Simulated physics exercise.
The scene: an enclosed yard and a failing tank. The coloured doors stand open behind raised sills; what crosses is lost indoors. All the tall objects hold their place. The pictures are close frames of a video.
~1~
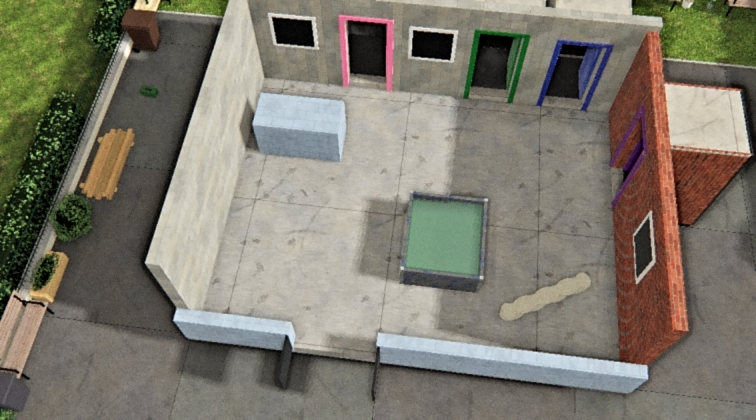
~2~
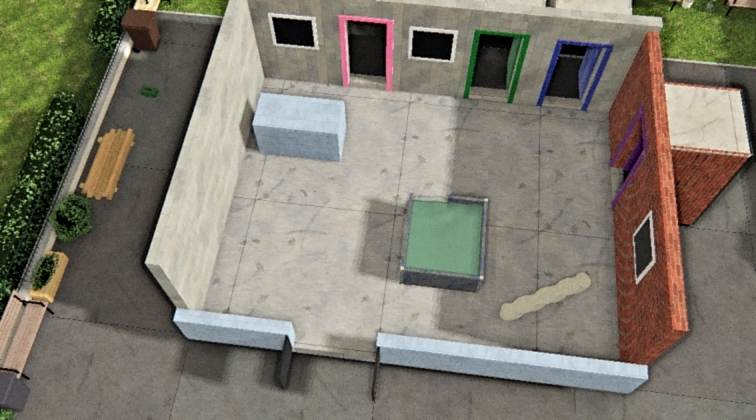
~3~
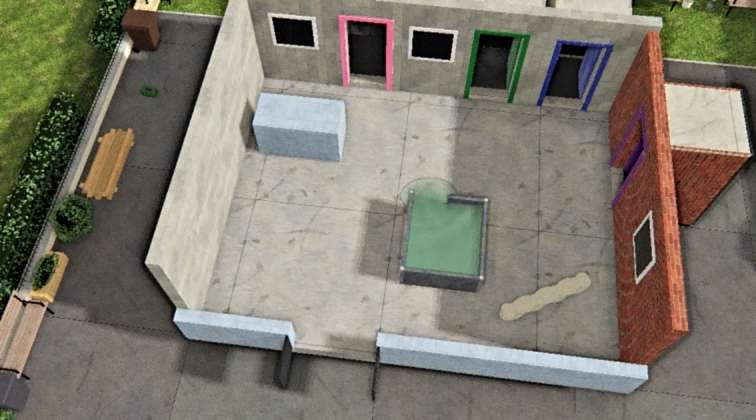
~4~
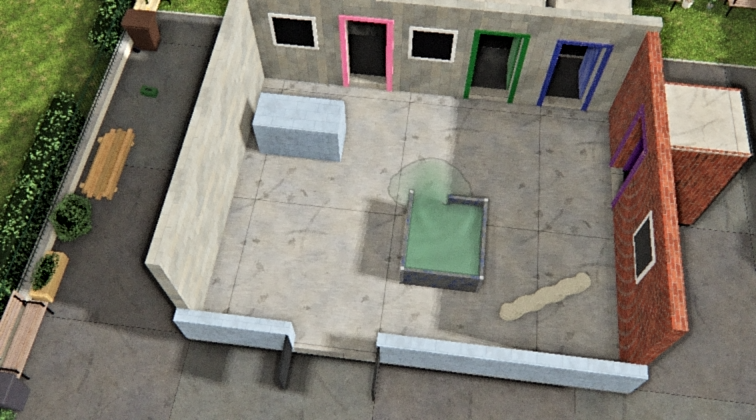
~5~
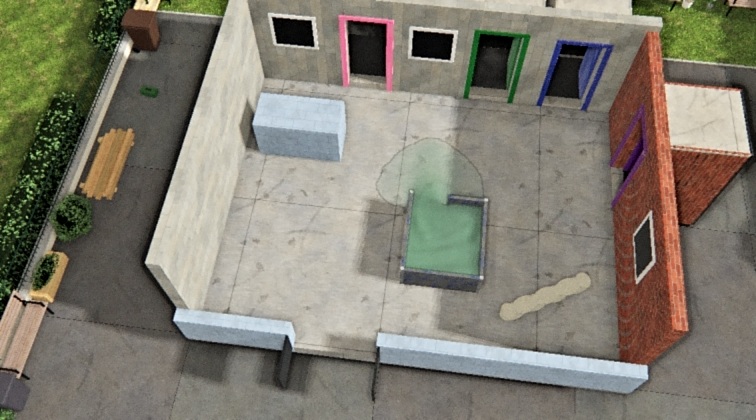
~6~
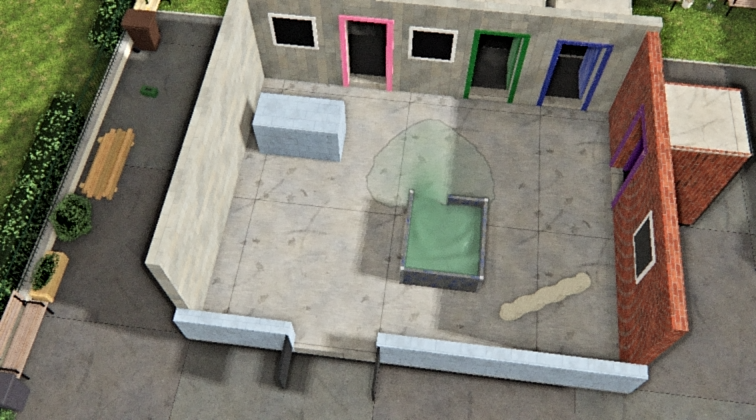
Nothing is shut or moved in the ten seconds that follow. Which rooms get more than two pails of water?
One by one: The green door holds within the limit; the pink door holds within the limit; the purple door holds within the limit; the blue door holds within the limit.
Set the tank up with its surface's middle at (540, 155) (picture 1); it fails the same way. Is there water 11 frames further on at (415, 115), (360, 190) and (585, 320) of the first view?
In turn: Under water, clear, clear.
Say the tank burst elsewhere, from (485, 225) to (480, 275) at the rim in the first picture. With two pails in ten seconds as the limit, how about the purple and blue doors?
Then: Purple door lets more in; blue door lets more in.
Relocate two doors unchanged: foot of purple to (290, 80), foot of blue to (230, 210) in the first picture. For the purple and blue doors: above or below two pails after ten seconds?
My reading: Purple is over; blue holds.
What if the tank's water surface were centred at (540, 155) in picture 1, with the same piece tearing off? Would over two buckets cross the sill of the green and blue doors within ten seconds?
The green door passes that mark; the blue door lets more in.
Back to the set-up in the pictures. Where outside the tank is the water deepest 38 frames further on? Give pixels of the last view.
Near (278, 86).
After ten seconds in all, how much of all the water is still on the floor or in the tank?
I make it 100 per cent.
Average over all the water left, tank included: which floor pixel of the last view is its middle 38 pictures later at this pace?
Close to (419, 159).
A moment on, water covers 20 % of the floor; the green door wet at the sill, nothing in, the pink door not reached, the purple door not reached, the blue door not reached.
Next, water covers 25 % of the floor; the green door wet at the sill, nothing in, the pink door wet at the sill, nothing in, the purple door not reached, the blue door not reached.
Then, water covers 30 % of the floor; the green door under two buckets in, the pink door wet at the sill, nothing in, the purple door not reached, the blue door wet at the sill, nothing in.
Later, water covers 50 % of the floor; the green door under two buckets in, the pink door wet at the sill, nothing in, the purple door wet at the sill, nothing in, the blue door wet at the sill, nothing in.
In the end, water covers 75 % of the floor; the green door under two buckets in, the pink door wet at the sill, nothing in, the purple door wet at the sill, nothing in, the blue door wet at the sill, nothing in.
